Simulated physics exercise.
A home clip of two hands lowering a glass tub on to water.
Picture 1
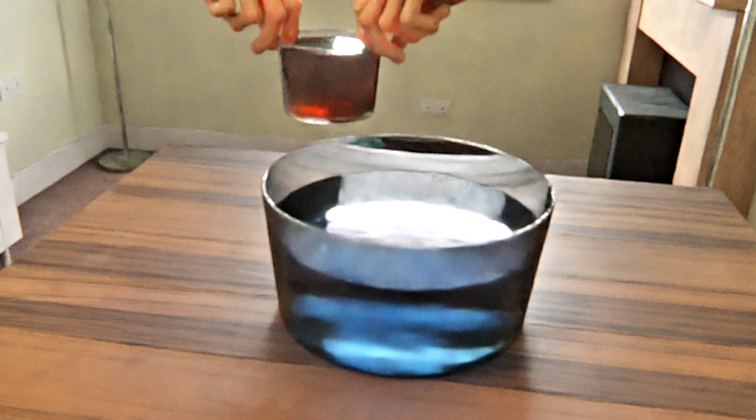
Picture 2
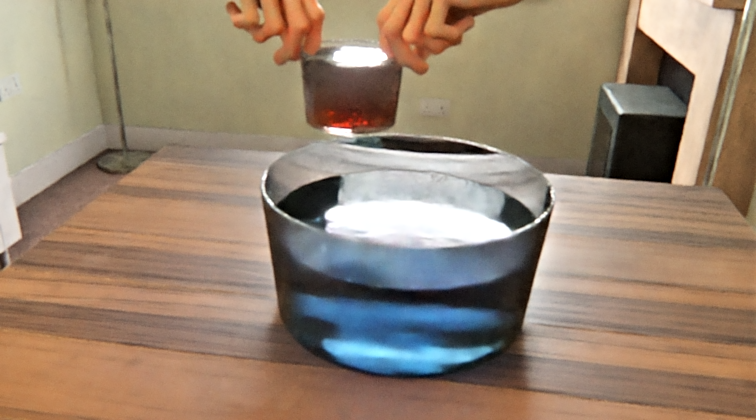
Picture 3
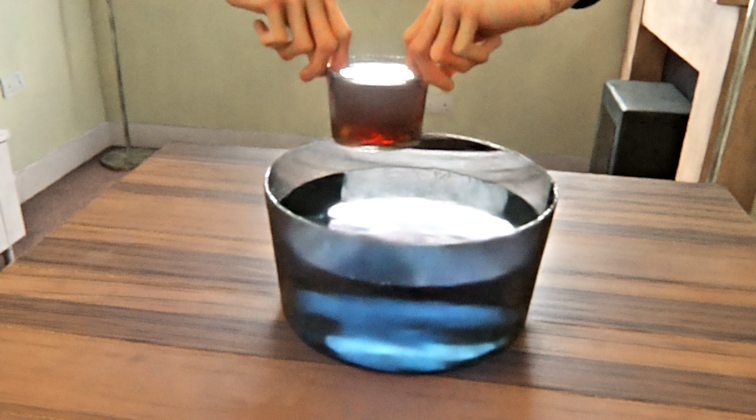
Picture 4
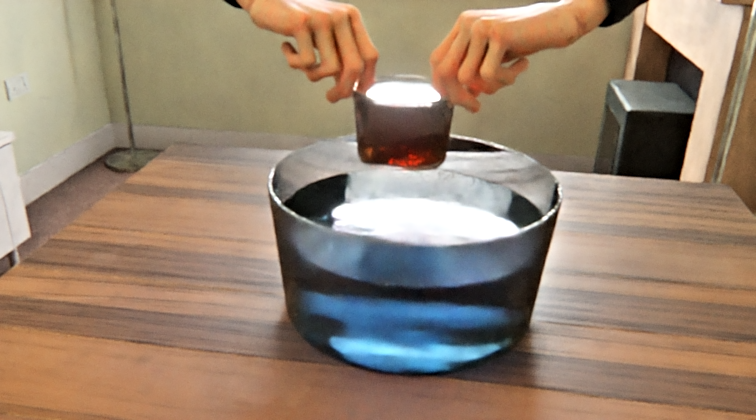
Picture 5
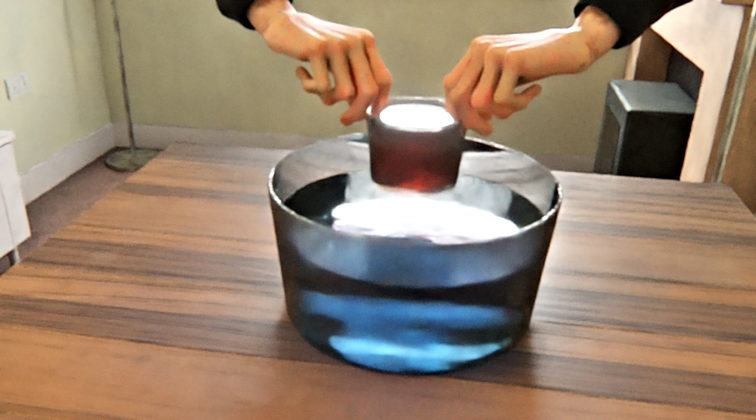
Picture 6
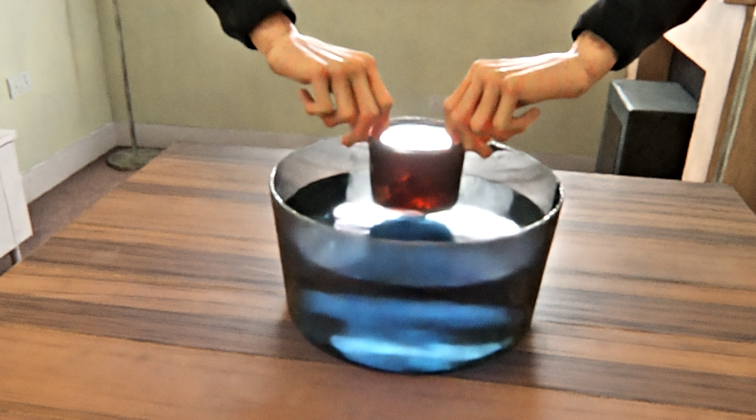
In this clip, two hands hold a small glass tub nearly full of dark reddish liquid above a large round tub of water on a wooden table, then lower it, moving slightly right, until it is just over the surface.
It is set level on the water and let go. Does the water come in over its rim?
It goes under.
Shortly, the tub dips into the water.
Then, water pours in over its rim.
At the finish, the tub lies on the bottom.
